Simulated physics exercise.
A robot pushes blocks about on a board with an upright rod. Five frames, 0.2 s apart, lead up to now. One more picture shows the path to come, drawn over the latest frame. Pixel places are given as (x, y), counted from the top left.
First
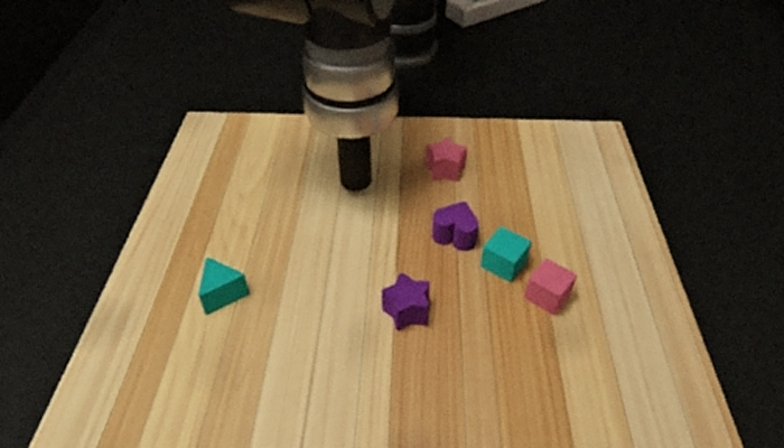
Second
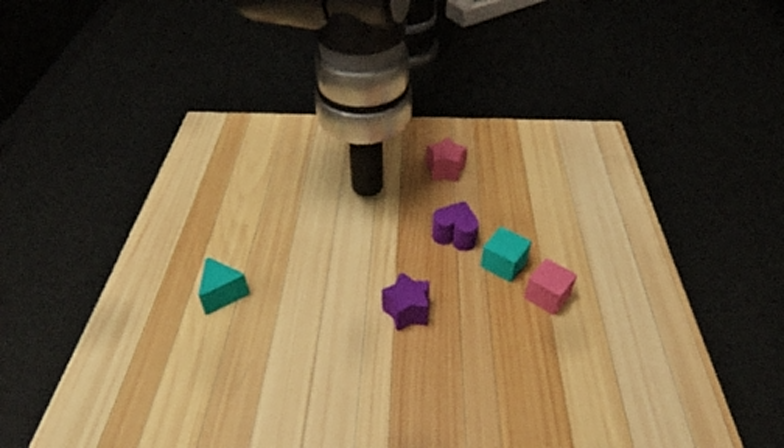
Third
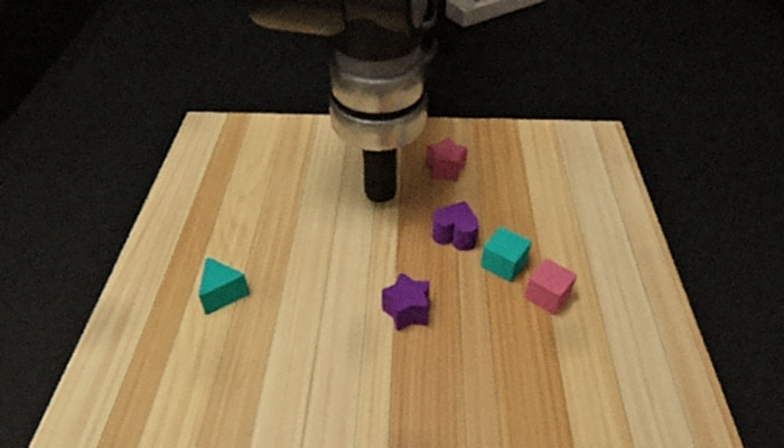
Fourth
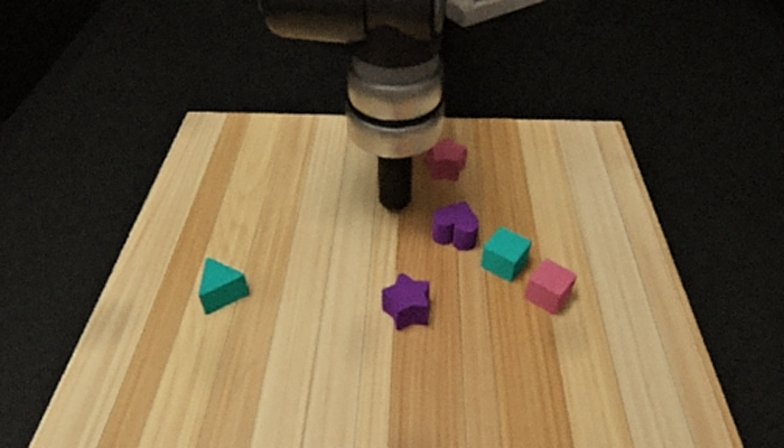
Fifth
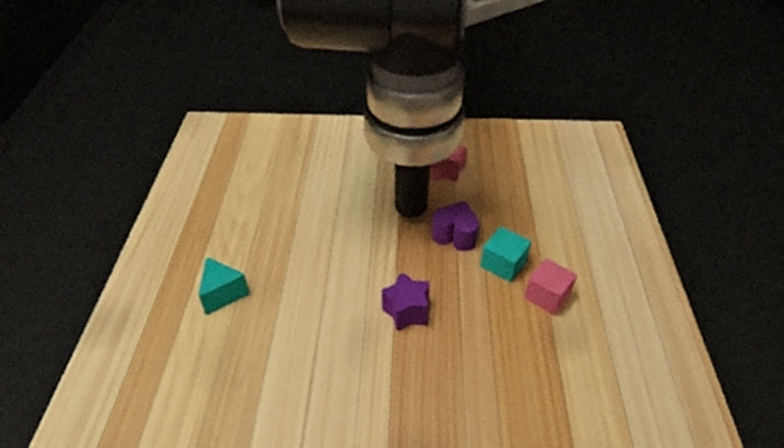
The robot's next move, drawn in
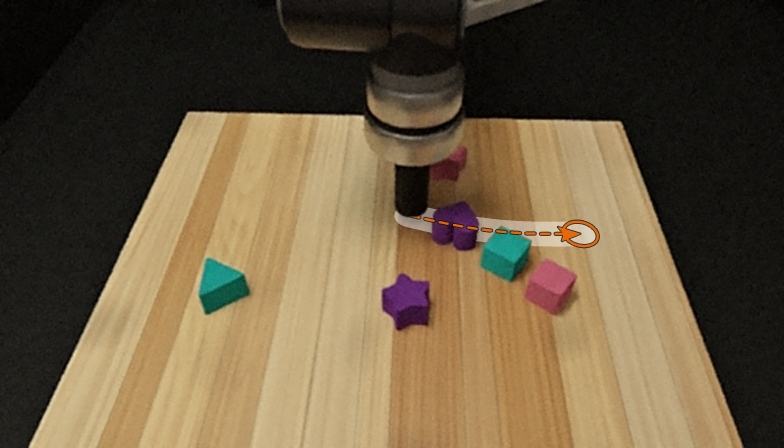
A robotic arm with a dark upright rod hangs over the far part of a striped wooden board on a black surface, seen from above at a steady angle. A turquoise triangle sits at left, a purple star near the centre, and a pink star, purple heart, turquoise cube and pink cube to the right. The arm moves the rod slowly rightward and slightly nearer, close to the heart, while the blocks stay still.
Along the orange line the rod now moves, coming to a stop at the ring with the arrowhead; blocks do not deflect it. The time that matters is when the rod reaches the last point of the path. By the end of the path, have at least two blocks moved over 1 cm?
Yes - that is the case.
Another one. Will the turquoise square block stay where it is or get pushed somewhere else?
It is moved from its place.
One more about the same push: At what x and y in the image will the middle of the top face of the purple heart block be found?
It comes to (492, 236).
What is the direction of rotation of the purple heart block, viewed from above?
It spins with the clock.
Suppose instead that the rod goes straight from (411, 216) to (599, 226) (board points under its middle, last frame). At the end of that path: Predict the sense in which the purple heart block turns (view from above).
It swings round clockwise.
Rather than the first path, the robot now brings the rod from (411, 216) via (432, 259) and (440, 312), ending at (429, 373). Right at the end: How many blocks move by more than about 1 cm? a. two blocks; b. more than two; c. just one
Option a.
The drawn path runs from (411, 216) through (466, 227) and (523, 233) to (580, 234).
The first path, step by step. One third of the way, rod (467, 218); purple heart block (485, 230); turquoise square block (520, 252).
Two thirds of the way, rod (526, 224); purple heart block (492, 236), turned 30° clockwise; turquoise square block (525, 258); pink square block (556, 279).
At the end, rod (583, 224); pink star not moved; purple heart block (492, 236), turned 30° clockwise; turquoise square block (525, 258); pink square block (556, 279).
